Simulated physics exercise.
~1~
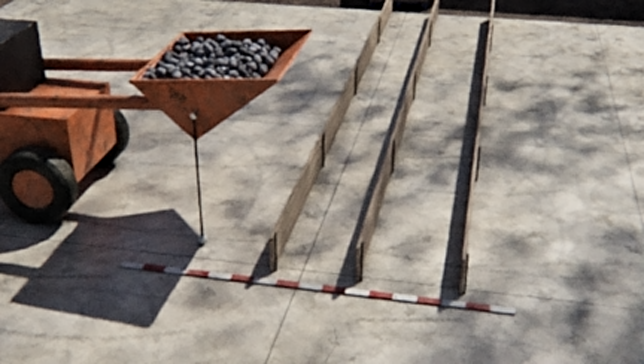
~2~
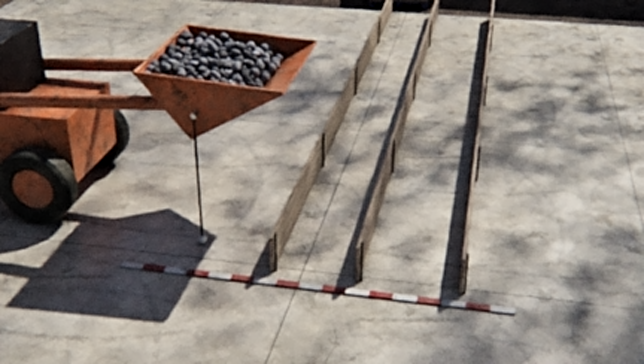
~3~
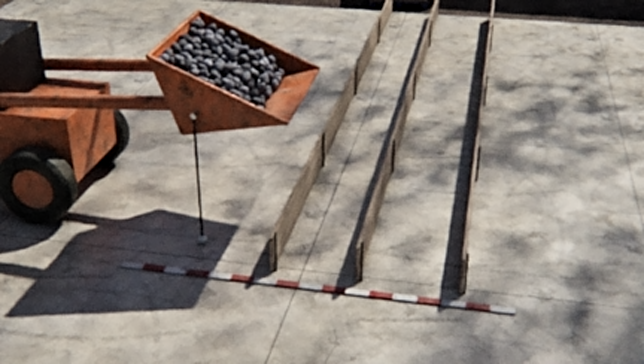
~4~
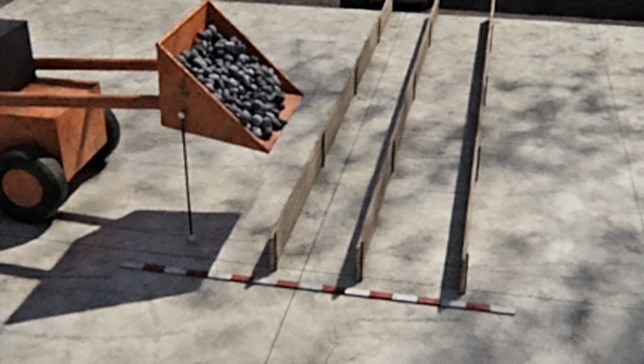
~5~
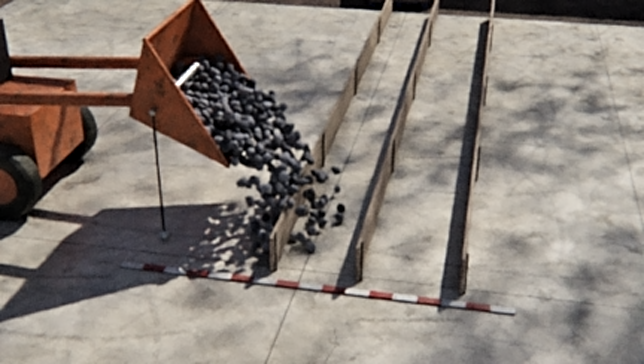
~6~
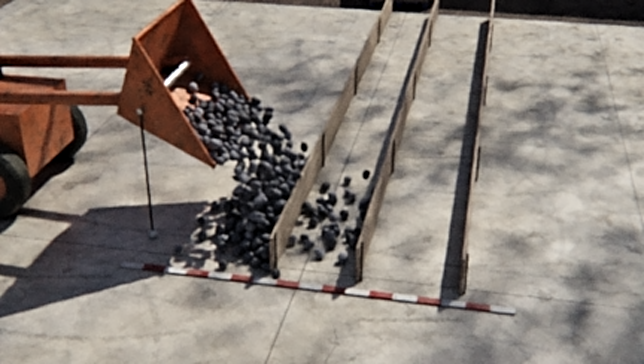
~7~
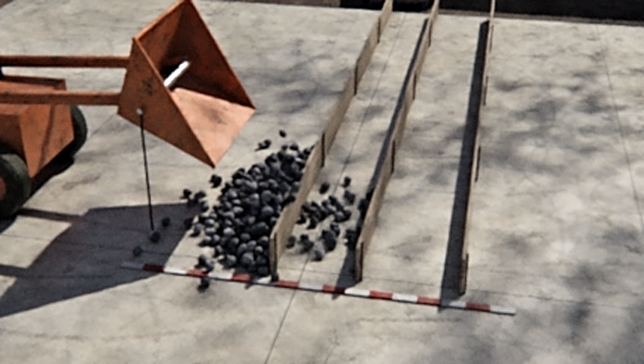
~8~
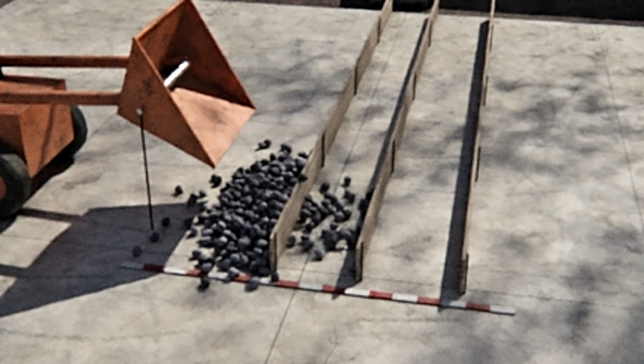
Concrete yard with an orange loader tipping dark stones while backing left, most piling before the nearest board, some landing just beyond.
